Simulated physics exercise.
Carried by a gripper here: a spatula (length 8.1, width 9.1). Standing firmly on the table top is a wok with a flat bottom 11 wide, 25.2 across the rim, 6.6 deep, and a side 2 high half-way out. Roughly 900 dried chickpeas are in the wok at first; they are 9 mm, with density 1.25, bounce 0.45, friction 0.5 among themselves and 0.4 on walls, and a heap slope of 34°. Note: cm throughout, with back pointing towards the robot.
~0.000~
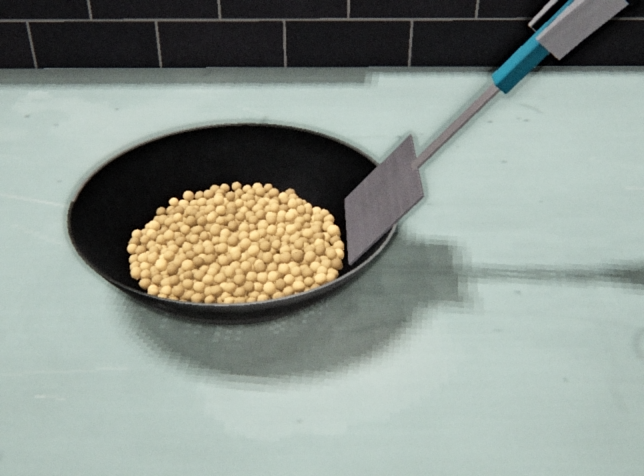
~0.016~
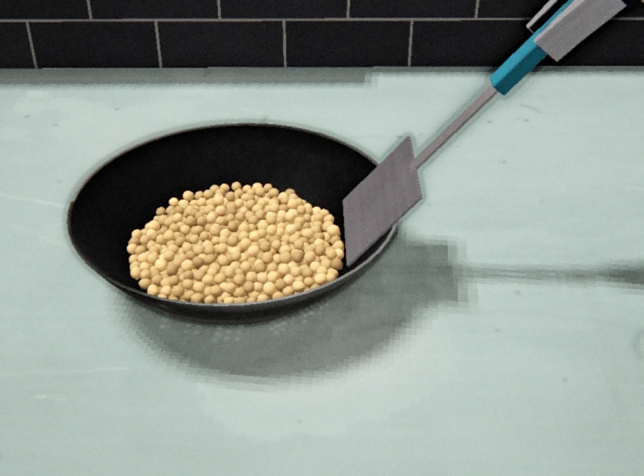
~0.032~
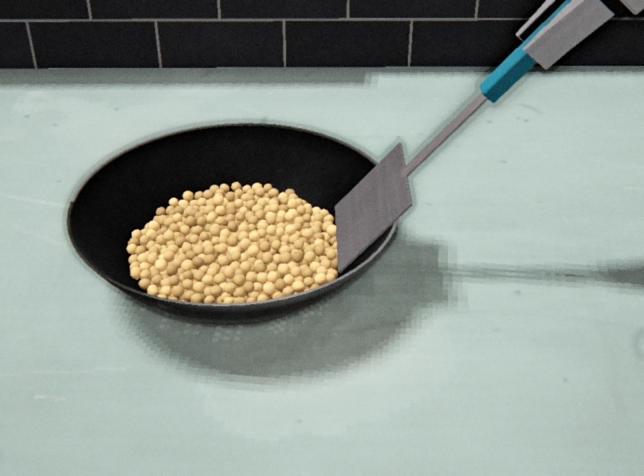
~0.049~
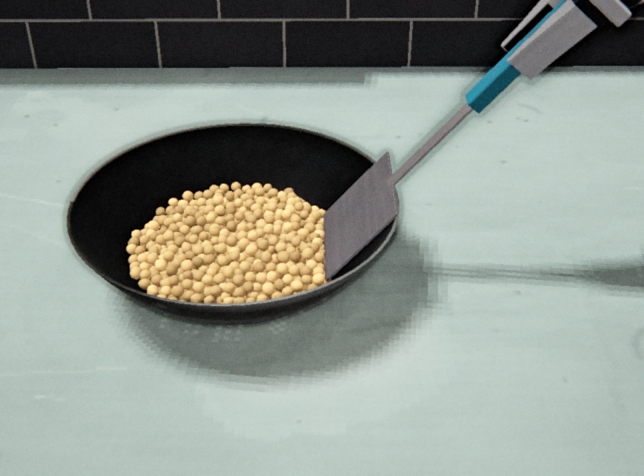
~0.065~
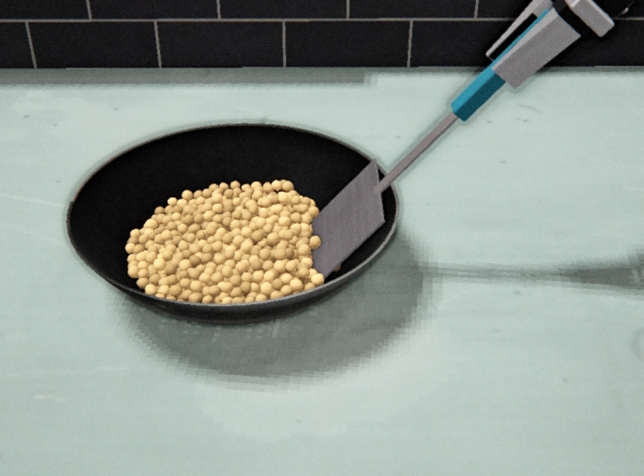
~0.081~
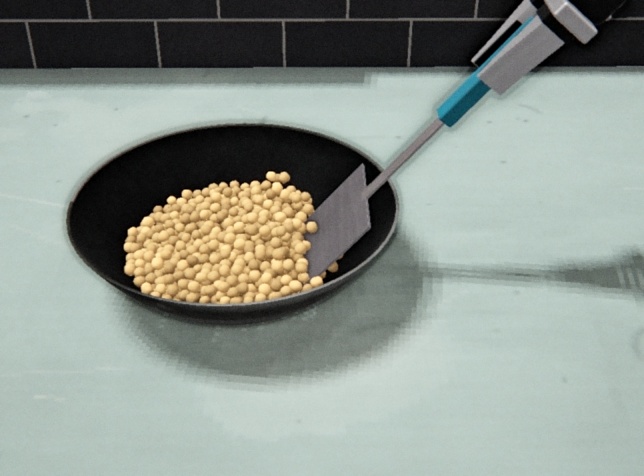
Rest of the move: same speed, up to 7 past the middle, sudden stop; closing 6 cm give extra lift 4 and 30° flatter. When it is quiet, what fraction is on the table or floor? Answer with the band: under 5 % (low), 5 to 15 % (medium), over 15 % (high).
Medium, 5 to 15 %.
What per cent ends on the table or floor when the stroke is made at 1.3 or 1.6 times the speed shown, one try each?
I'd say near 20 and then near 30 per cent.
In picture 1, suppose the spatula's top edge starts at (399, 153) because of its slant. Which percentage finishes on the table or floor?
Roughly 15 percent ends on the table or floor.
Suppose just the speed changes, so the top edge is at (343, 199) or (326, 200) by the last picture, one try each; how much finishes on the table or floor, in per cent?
Near 25 per cent in the first try and near 30 per cent in the second.
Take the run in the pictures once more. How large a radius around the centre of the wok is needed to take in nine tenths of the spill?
Radial distance: Approx. 30 cm.
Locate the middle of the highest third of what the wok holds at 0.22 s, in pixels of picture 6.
I'd put it somewhere near (158, 219).
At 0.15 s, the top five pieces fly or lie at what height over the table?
About 5 centimetres.
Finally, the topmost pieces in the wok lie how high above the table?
About 7.5 cm above the table.
By 0.15 s, sloping 50°, highest piece 7 above the table; 900 in the wok.
By 0.22 s, sloping 37°, highest piece 7 above the table; 900 in the wok.
By 0.46 s, sloping 20°, highest piece 8 above the table; 819 in the wok, 51 on the table or floor, 30 on the blade or in flight.
By 1.51 s, sloping 20°, highest piece 7 above the table; 817 in the wok, 83 on the table or floor.
Final count, 817 in the wok, 83 on the table or floor. That is 9 % on the table or floor.
